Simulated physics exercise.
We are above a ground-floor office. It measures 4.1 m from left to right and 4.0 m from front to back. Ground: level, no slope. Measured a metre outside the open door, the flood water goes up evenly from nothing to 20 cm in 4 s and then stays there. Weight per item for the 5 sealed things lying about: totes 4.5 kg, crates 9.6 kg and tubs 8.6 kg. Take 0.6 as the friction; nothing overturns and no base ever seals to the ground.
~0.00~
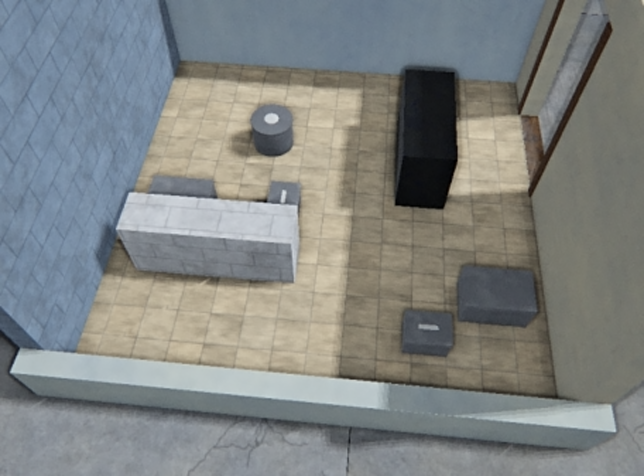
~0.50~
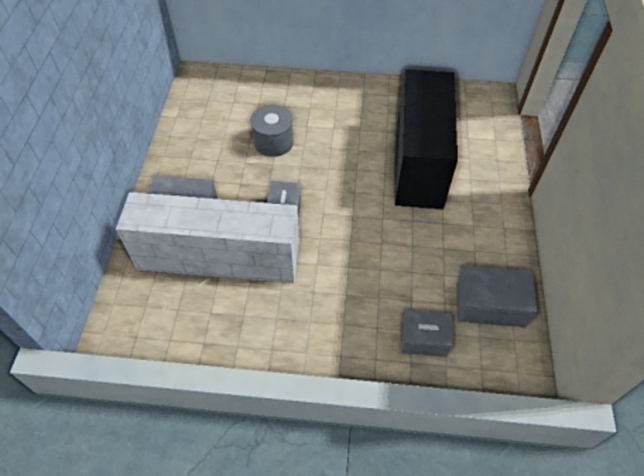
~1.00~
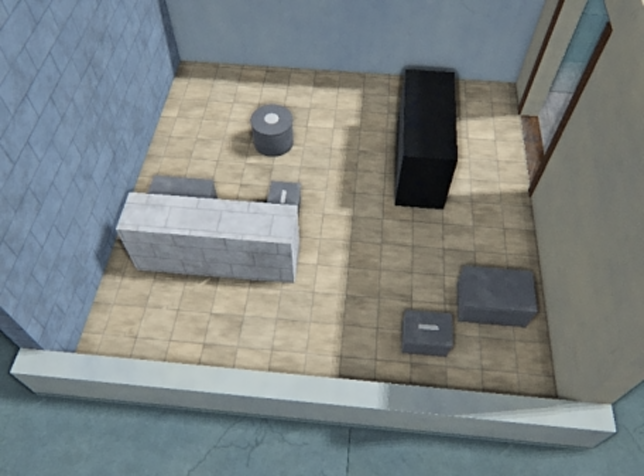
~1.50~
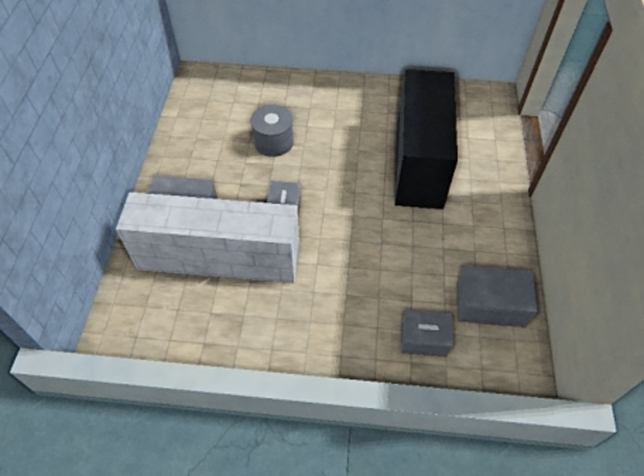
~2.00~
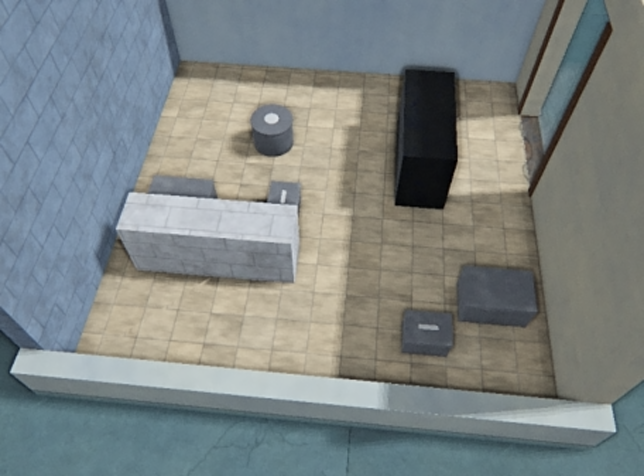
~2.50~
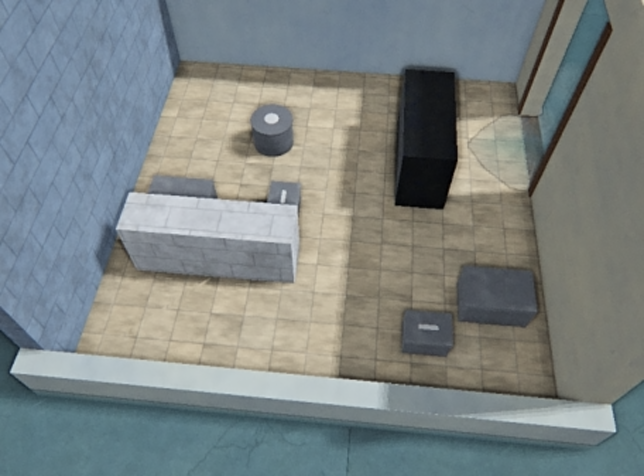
Water spread over the ground outside the tiled room, then a shallow patch crept in through the open doorway on the right, while the furniture and boxes inside stayed still.
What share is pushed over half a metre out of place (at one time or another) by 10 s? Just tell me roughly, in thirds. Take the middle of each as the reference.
The portion lies in the middle.
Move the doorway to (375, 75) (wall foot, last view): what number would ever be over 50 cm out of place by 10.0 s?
That gives 5 of them.
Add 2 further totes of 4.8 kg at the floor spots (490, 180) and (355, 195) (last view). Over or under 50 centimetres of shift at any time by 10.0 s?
The first: Exceeds it. The second: Falls below it.
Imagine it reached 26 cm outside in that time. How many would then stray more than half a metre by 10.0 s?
Then 2.
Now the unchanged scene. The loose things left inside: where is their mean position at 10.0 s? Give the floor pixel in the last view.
Close to (232, 237).
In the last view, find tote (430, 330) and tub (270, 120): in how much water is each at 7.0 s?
First roughly 6 cm, second roughly 2 cm.
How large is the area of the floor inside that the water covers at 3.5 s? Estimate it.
Near 1.5 m2 in all.
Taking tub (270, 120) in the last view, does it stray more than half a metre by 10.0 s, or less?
Within.
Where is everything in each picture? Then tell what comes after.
A tote at (428, 328), on the bottom; a crate at (499, 288), on the bottom; 0.0 m2 under water; 0 of 5 have shifted, in the first frame.
A tote at (428, 328), on the bottom; a crate at (499, 288) rests on the ground; 0.0 m2 under water; 0 of 5 have shifted, in the second frame.
A tote at (428, 328) rests on the ground; a crate at (499, 288) rests on the ground; water covers 0.0 m2; 0 of 5 have shifted, in the third frame.
A tote at (428, 328) rests on the ground; a crate at (499, 288) rests on the ground; 0.0 m2 under water; 0 of 5 have shifted, in the fourth frame.
A tote at (428, 328) rests on the ground; a crate at (499, 288), on the bottom; water covers 0.0 m2; 0 of 5 have shifted, in the fifth frame.
A tote at (428, 328) rests on the ground; a crate at (499, 288), on the bottom; water covers 0.4 m2; 0 of 5 have shifted, in the sixth frame.
After 3.5 s 0 of 5 are over 50 cm from their spots; 0 afloat.
After 4.5 s 0 of 5 are over 50 cm from their spots; 0 afloat.
After 7.0 s 1 of 5 are over 50 cm from their spots; 2 afloat.
After 10.0 s 2 of 5 are over 50 cm from their spots, and 2 have been at some point; 2 afloat.
